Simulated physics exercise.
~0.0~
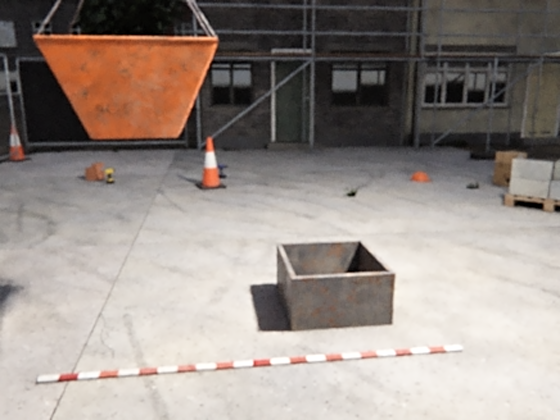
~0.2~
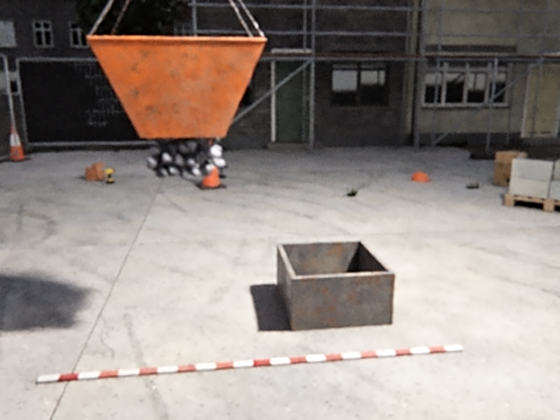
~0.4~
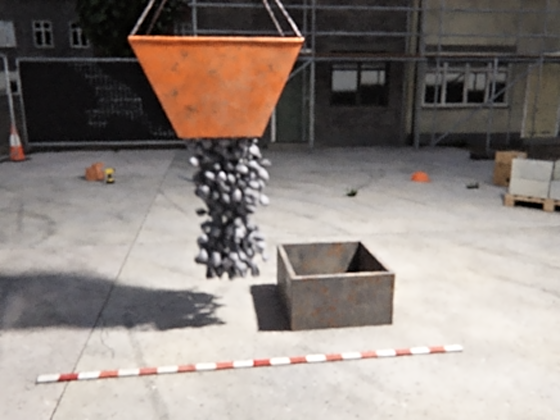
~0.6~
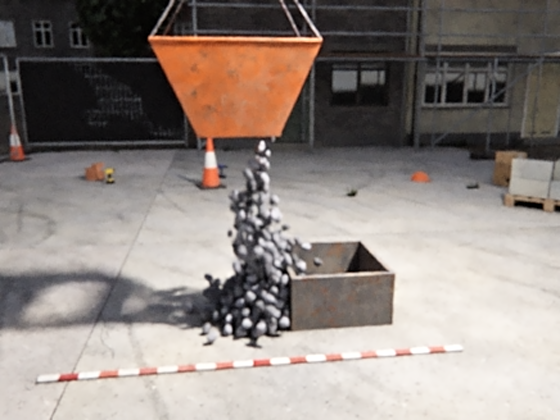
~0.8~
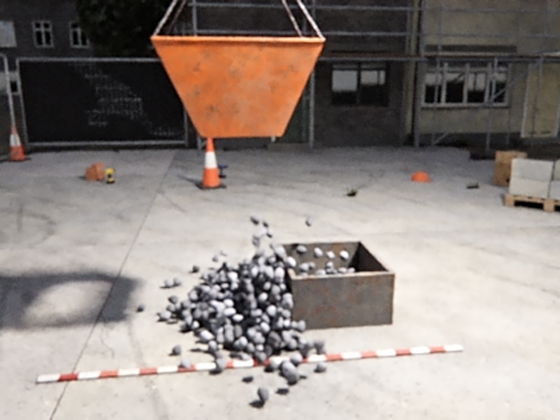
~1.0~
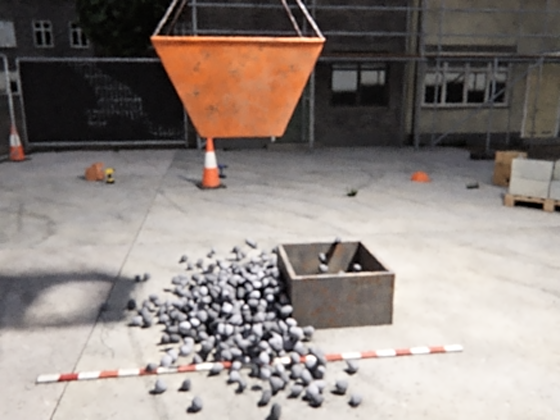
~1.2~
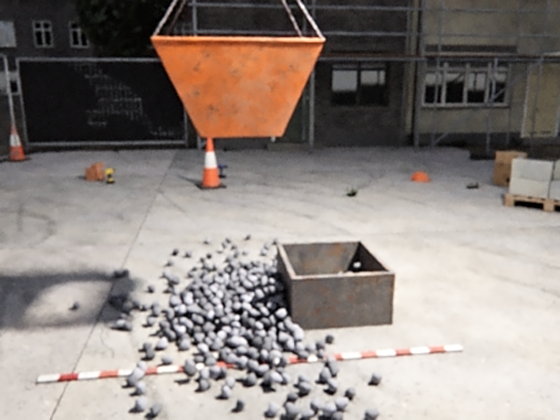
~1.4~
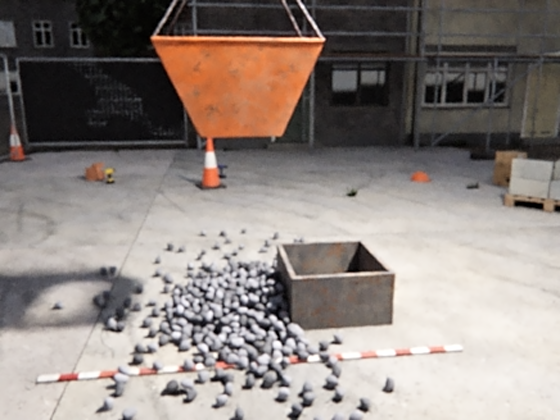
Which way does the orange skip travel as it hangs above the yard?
The skip travels to the right, then comes to a stop before it is fully over the bin.
